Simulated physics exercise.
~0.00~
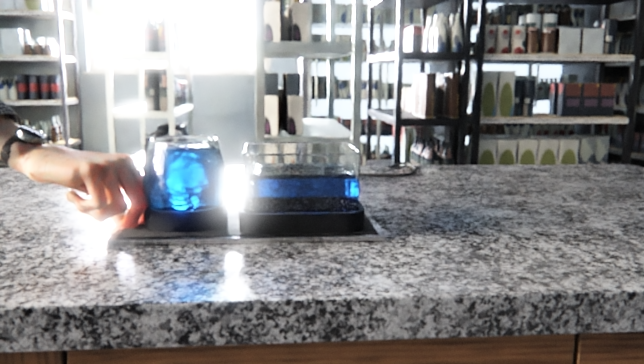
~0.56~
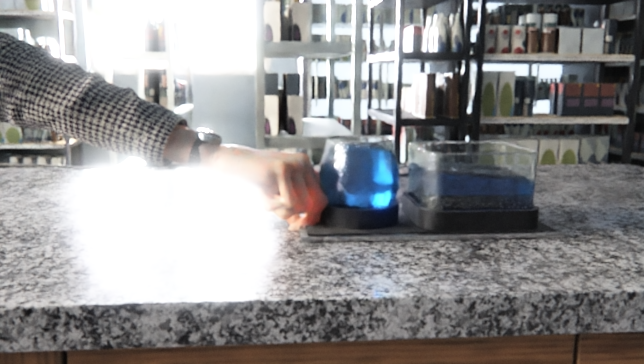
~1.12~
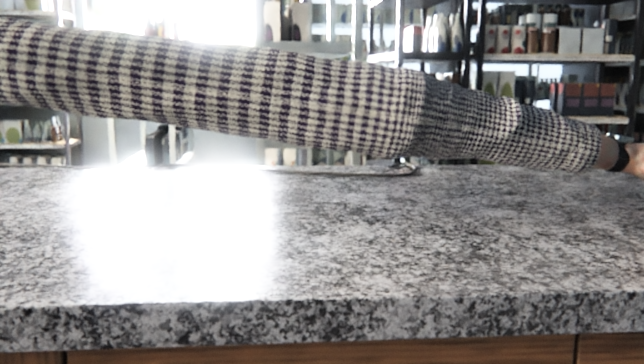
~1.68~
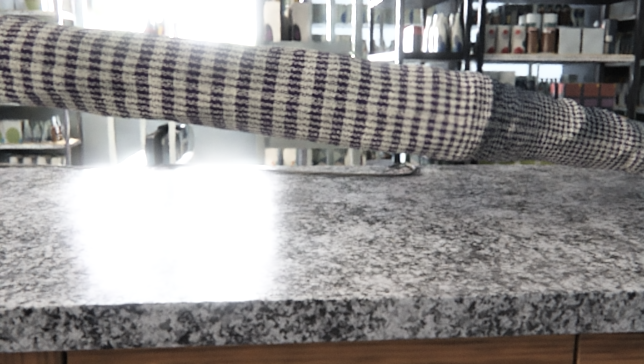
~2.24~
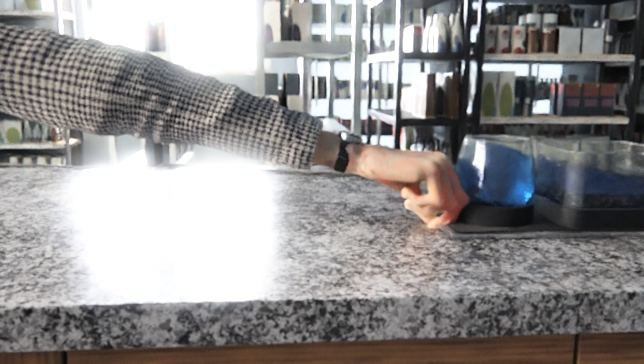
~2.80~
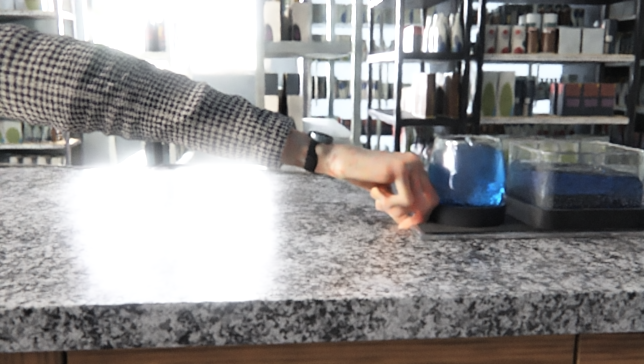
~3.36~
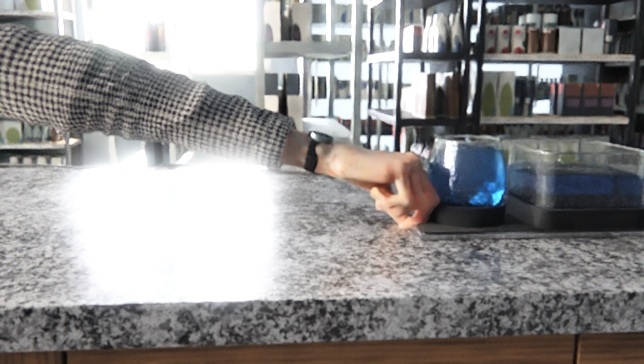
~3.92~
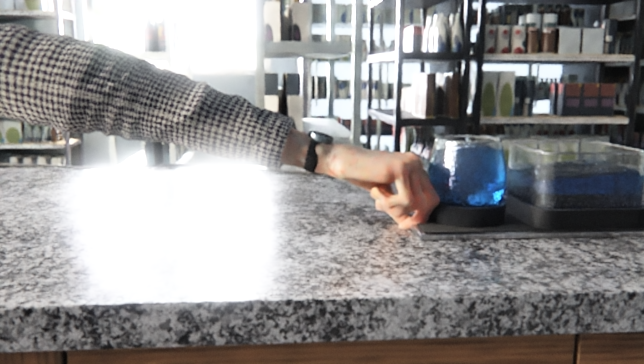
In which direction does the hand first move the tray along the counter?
It moves the tray to the right, far enough that the tray goes out of sight before it comes back.
To begin with, a hand grips the left end of a dark tray on a speckled stone counter, with a rounded stemless glass and an oblong clear tub beside it, both holding blue liquid. The hand pushes the tray to the right across the counter. The arm in its checked sleeve then stretches right across the view, and the tray passes out of sight at the right. Next, the hand draws the tray back a little to the left, bringing the glass into view again. Finally, the tray rests toward the right side, the hand still beside the glass.
